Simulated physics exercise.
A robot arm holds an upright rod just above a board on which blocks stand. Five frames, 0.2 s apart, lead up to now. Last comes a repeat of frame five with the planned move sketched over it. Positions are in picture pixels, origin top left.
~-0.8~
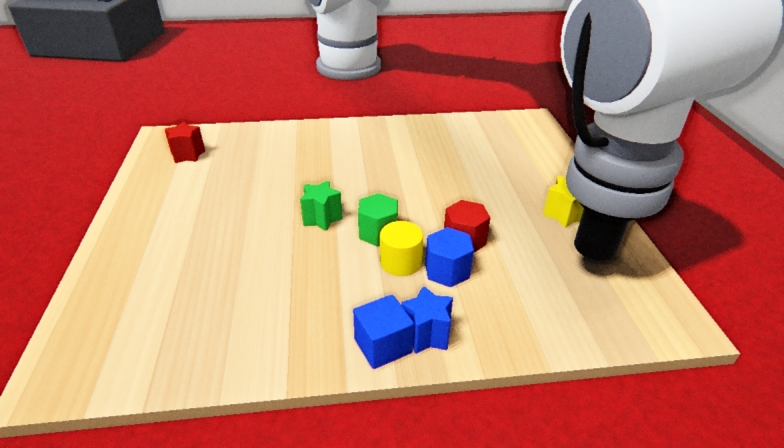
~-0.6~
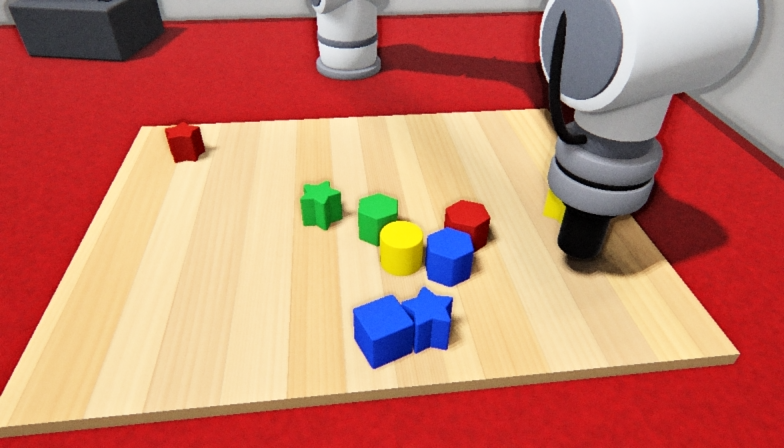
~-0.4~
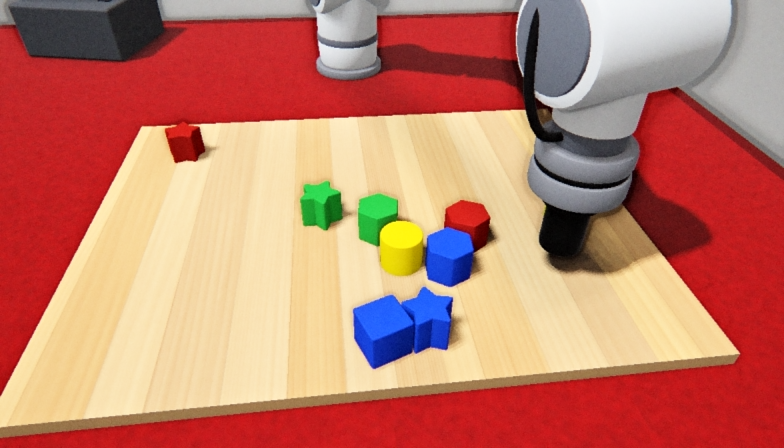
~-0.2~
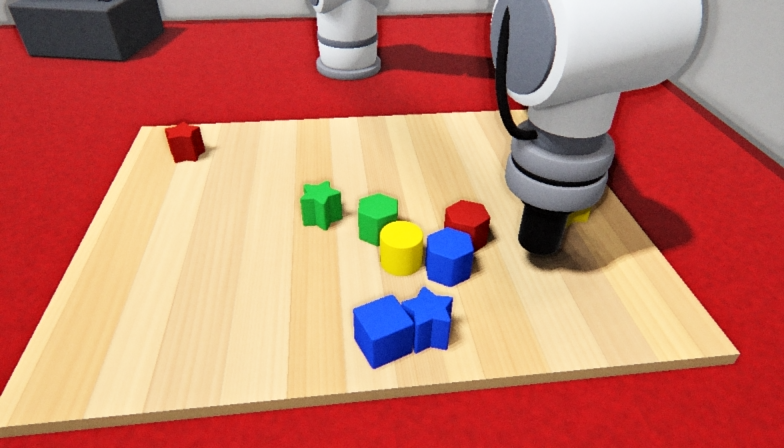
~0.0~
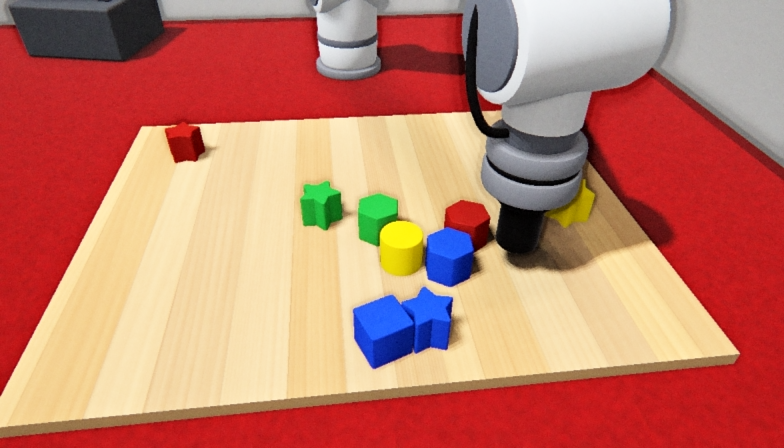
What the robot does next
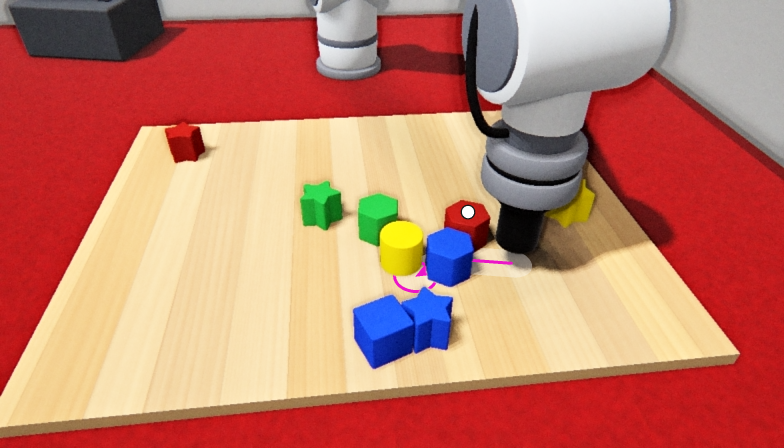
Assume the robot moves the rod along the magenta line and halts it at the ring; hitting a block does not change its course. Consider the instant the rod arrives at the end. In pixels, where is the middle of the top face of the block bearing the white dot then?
It should be at about (450, 207).
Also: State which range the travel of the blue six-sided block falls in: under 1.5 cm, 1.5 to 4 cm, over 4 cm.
The blue six-sided block ends up quite far away, over 4 cm.
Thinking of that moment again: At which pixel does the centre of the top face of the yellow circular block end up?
Around (361, 240).
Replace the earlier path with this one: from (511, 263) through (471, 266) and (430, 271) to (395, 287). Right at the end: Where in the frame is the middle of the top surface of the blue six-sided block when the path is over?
At roughly (354, 270).
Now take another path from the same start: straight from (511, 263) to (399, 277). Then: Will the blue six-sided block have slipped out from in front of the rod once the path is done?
No - that is not the case.
Path on the board, from (511, 263) over (477, 261) and (444, 264) to (415, 277); the dot is on the red six-sided block.
What follows on the original path. One third of the way, rod at (480, 239); yellow circular block at (397, 234); blue six-sided block at (443, 243); red six-sided block at (460, 209), turned 20° clockwise.
Two thirds of the way, rod at (445, 242); yellow circular block at (373, 238); blue six-sided block at (413, 253), turned 40° anticlockwise; red six-sided block at (450, 207), turned 50° clockwise.
At the end, rod at (417, 255); yellow circular block at (361, 240); blue star block in place; blue six-sided block at (385, 269), turned 45° anticlockwise; red six-sided block at (450, 207), turned 50° clockwise.
